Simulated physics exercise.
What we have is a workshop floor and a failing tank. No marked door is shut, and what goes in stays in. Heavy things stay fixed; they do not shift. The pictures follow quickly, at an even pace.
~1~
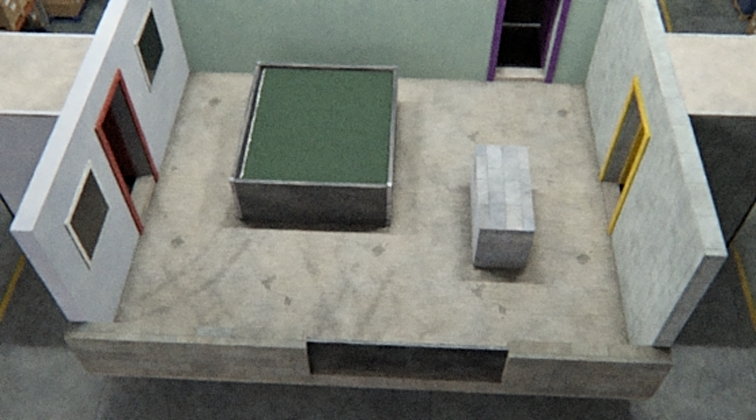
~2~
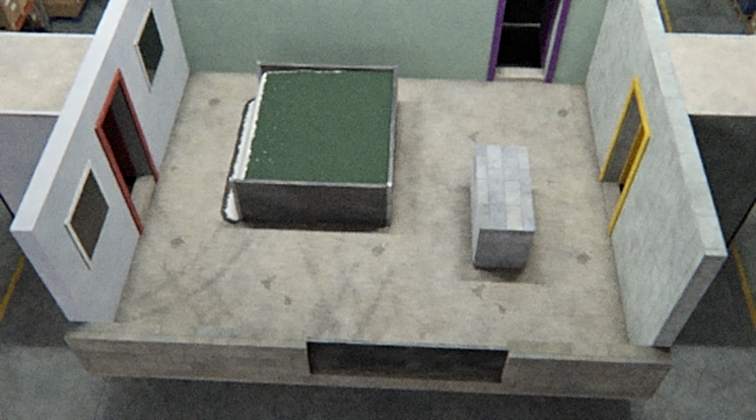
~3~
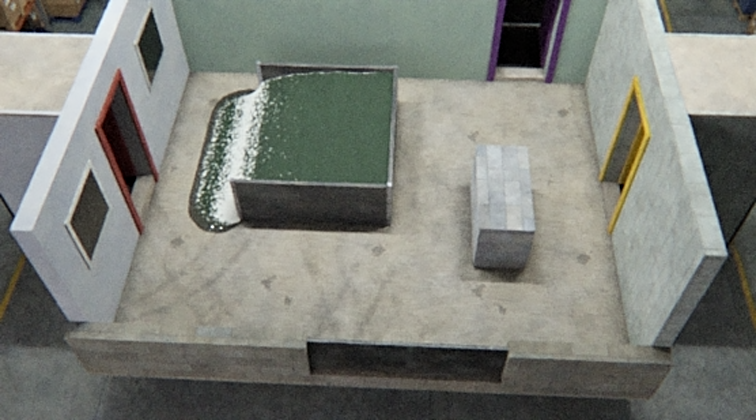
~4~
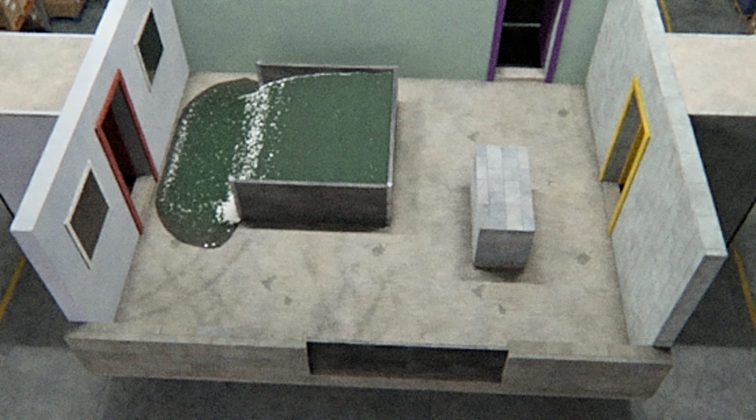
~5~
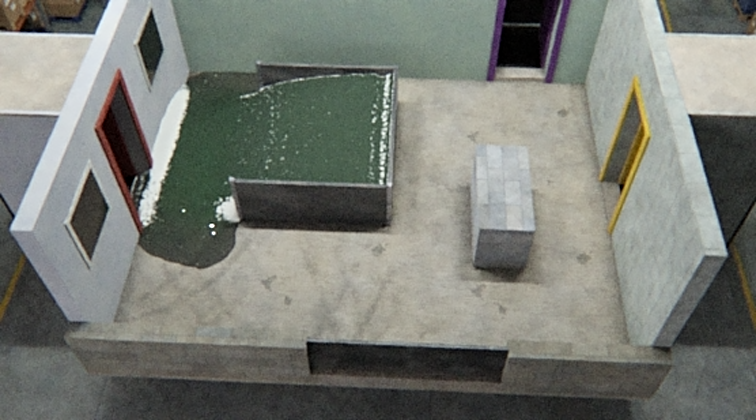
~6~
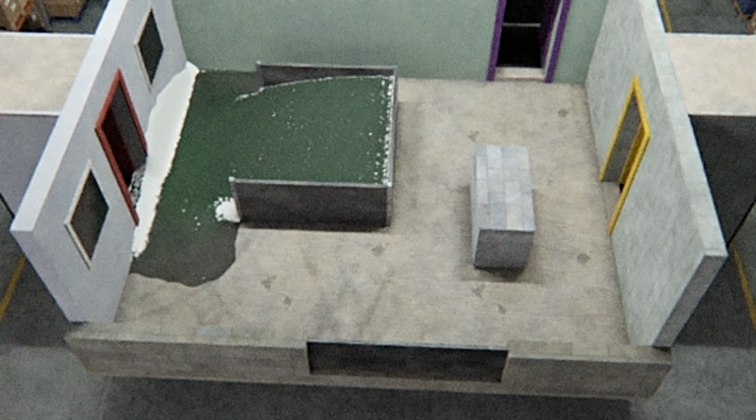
In this clip, green water in a square tank on a workshop floor breaks out through its left side, foaming as it spreads to the wall with the red-framed doorway, then runs along that wall toward the front.
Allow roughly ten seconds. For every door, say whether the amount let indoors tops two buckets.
The yellow door tops two buckets; the red door tops two buckets; the purple door stays at two buckets or less.
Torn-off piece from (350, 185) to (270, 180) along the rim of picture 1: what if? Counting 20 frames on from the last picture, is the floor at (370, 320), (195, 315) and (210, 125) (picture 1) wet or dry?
Going through them, the first would be submerged, the next submerged and the last submerged.
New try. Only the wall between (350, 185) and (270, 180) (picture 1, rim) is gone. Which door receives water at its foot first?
The one in red, I think.
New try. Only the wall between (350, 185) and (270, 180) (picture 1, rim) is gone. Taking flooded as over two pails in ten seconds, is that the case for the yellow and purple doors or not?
Per door - yellow: Exceeds, purple: Exceeds.
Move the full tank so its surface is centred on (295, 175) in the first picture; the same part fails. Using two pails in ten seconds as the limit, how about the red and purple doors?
So, red surpasses the cutoff, and as for purple, it surpasses the cutoff.
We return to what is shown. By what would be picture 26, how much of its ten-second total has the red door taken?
I'd say some 100 per cent.
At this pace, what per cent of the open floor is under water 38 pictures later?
Roughly 95 percent, I reckon.
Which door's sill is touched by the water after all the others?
Observed: The yellow-painted one.
A moment on, water covers 20 % of the floor; the yellow door not reached, the red door far over two buckets in, the purple door not reached.
Next, water covers 30 % of the floor; the yellow door not reached, the red door far over two buckets in, the purple door not reached.
Then, water covers 65 % of the floor; the yellow door not reached, the red door far over two buckets in, the purple door wet at the sill, nothing in.
Later, water covers 95 % of the floor; the yellow door under two buckets in, the red door far over two buckets in, the purple door wet at the sill, nothing in.
In the end, water covers 100 % of the floor; the yellow door far over two buckets in, the red door far over two buckets in, the purple door under two buckets in.
